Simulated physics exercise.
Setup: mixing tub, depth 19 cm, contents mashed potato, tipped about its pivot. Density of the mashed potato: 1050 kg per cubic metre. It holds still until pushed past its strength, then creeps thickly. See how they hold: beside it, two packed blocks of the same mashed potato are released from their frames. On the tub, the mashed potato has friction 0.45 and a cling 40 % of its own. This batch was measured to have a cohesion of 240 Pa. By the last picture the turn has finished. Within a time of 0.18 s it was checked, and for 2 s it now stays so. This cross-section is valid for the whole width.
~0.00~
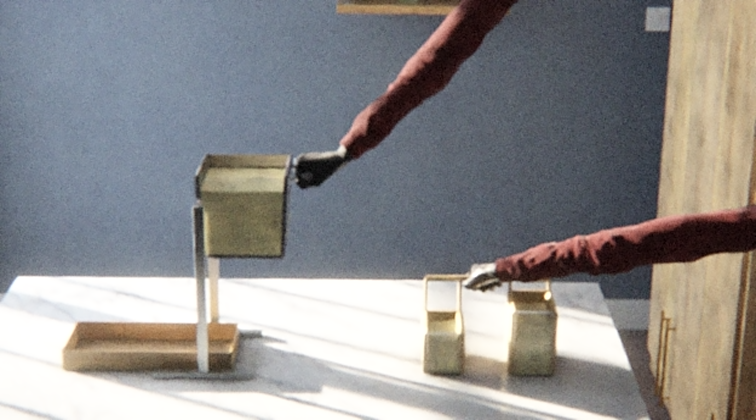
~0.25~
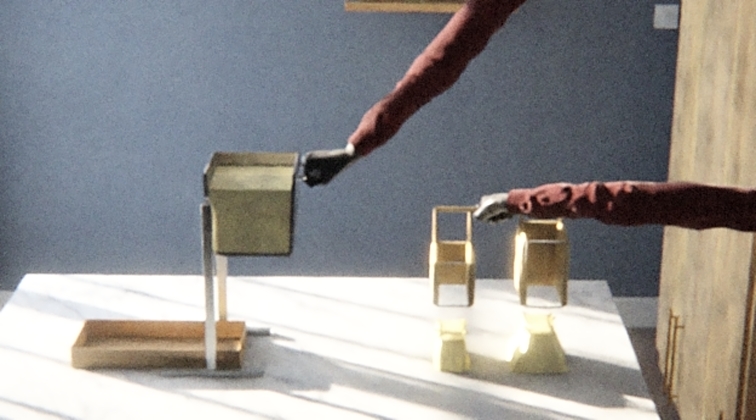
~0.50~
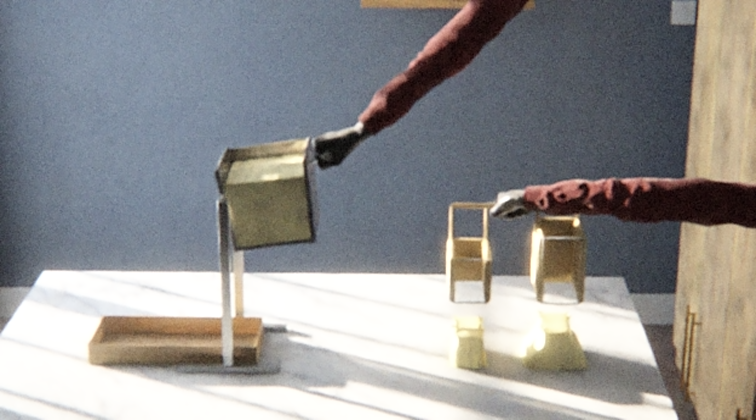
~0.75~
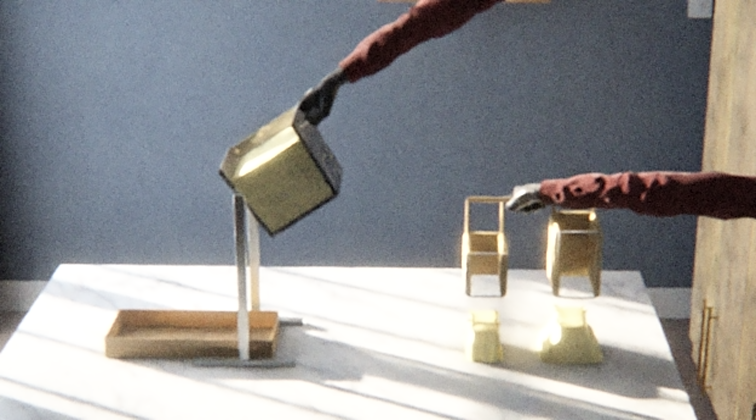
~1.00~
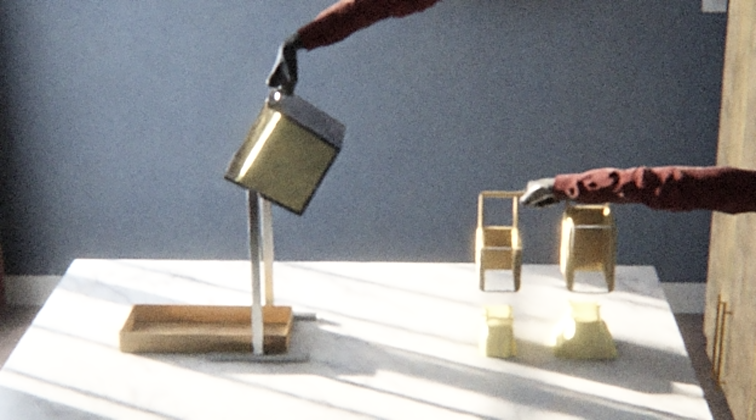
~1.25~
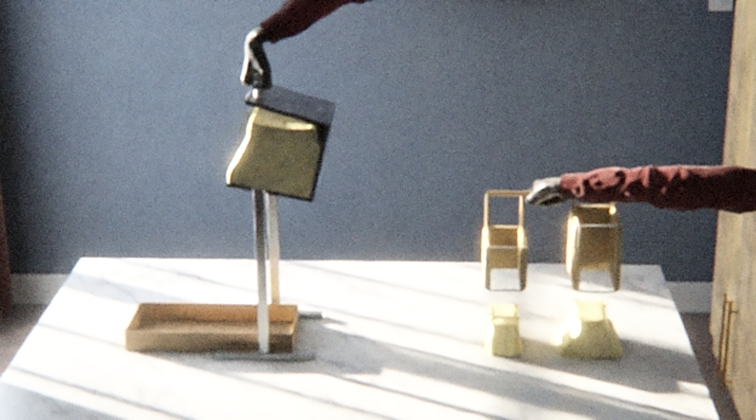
On a white table against a blue wall, one hand lifted two open holders off pale yellow lumps, which sagged slightly, before another hand tilted a tub of mashed potato steeply to the left.
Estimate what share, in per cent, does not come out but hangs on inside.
Some 74 per cent hangs on inside.
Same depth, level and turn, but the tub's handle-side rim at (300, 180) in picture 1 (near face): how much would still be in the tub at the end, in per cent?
Around 60 percent would still be in the tub at the end.
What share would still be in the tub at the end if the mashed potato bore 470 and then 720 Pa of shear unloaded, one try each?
100 %, then 100 %.
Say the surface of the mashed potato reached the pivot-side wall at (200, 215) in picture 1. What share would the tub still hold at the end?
It would be close to 100 percent.
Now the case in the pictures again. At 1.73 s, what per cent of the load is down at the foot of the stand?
About 0 %.
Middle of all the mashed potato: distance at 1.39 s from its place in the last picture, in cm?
The shift is near 2 cm.
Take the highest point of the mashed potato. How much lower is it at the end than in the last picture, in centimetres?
About 4 cm.
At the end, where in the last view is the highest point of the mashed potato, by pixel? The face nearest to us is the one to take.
Around (287, 139).
By 1.39 s, the tub is at 76 degrees and holds 95 %.
By 1.56 s, the tub is at 76 degrees and holds 85 %.
By 1.73 s, the tub is at 76 degrees and holds 77 %.
By 1.90 s, the tub is at 76 degrees and holds 74 %.
By 3.25 s, at the end, the tub is at 76 degrees and holds 74 %.
